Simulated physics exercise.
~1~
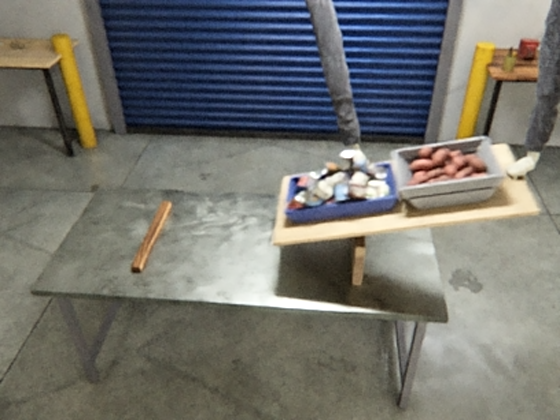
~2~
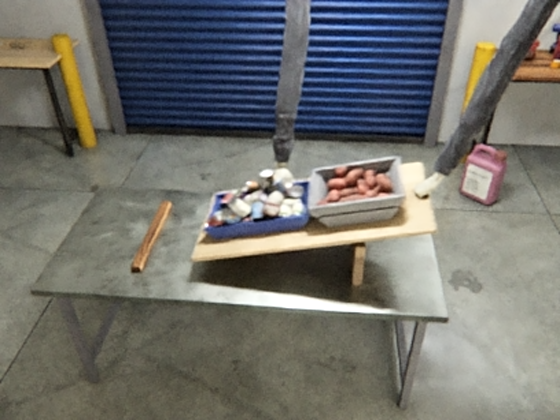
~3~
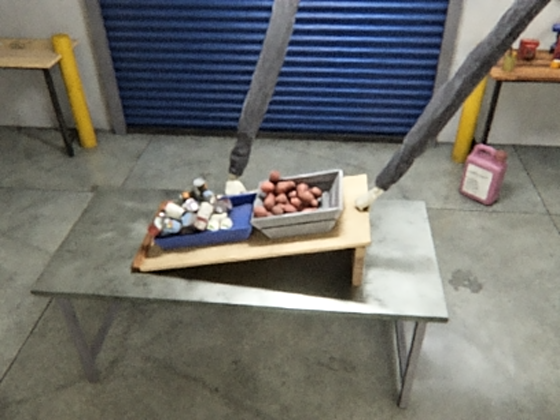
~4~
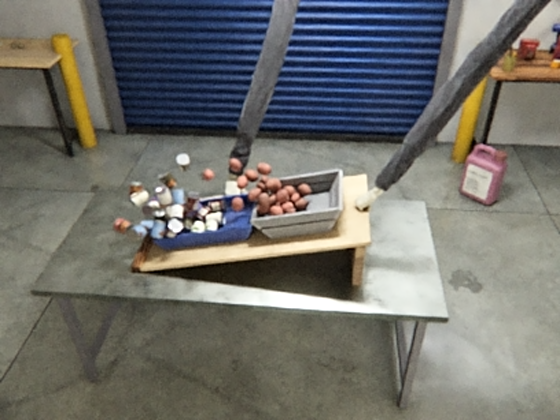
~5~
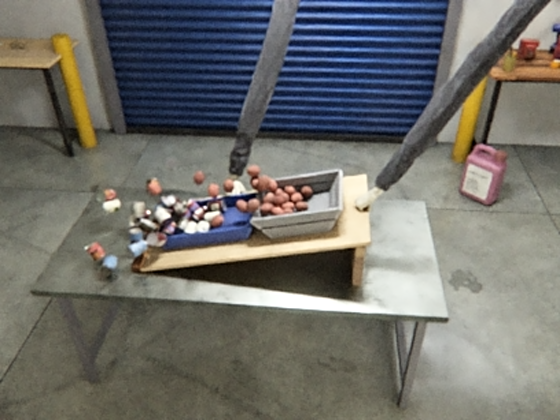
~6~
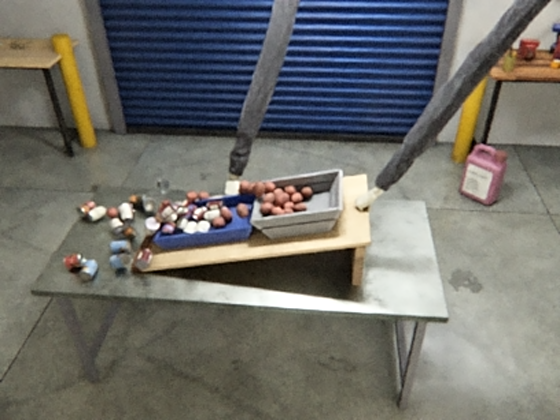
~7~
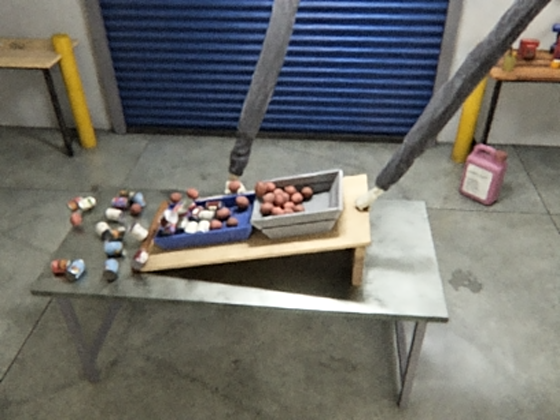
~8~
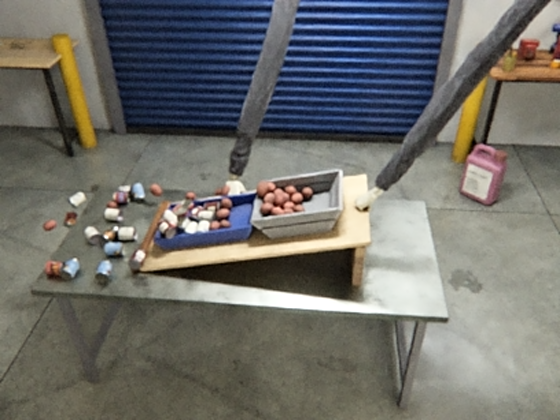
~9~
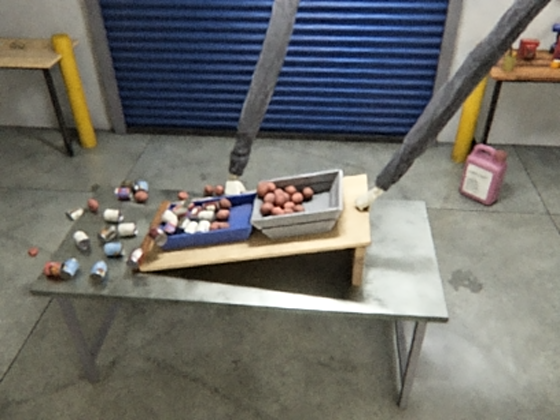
We see gloved hands lower a tilted board carrying a blue container of small tins and a grey container of red potatoes onto a table against a stop; tins and some potatoes tumble leftward, leaving many tins strewn across the table and potatoes among those remaining in the blue container.
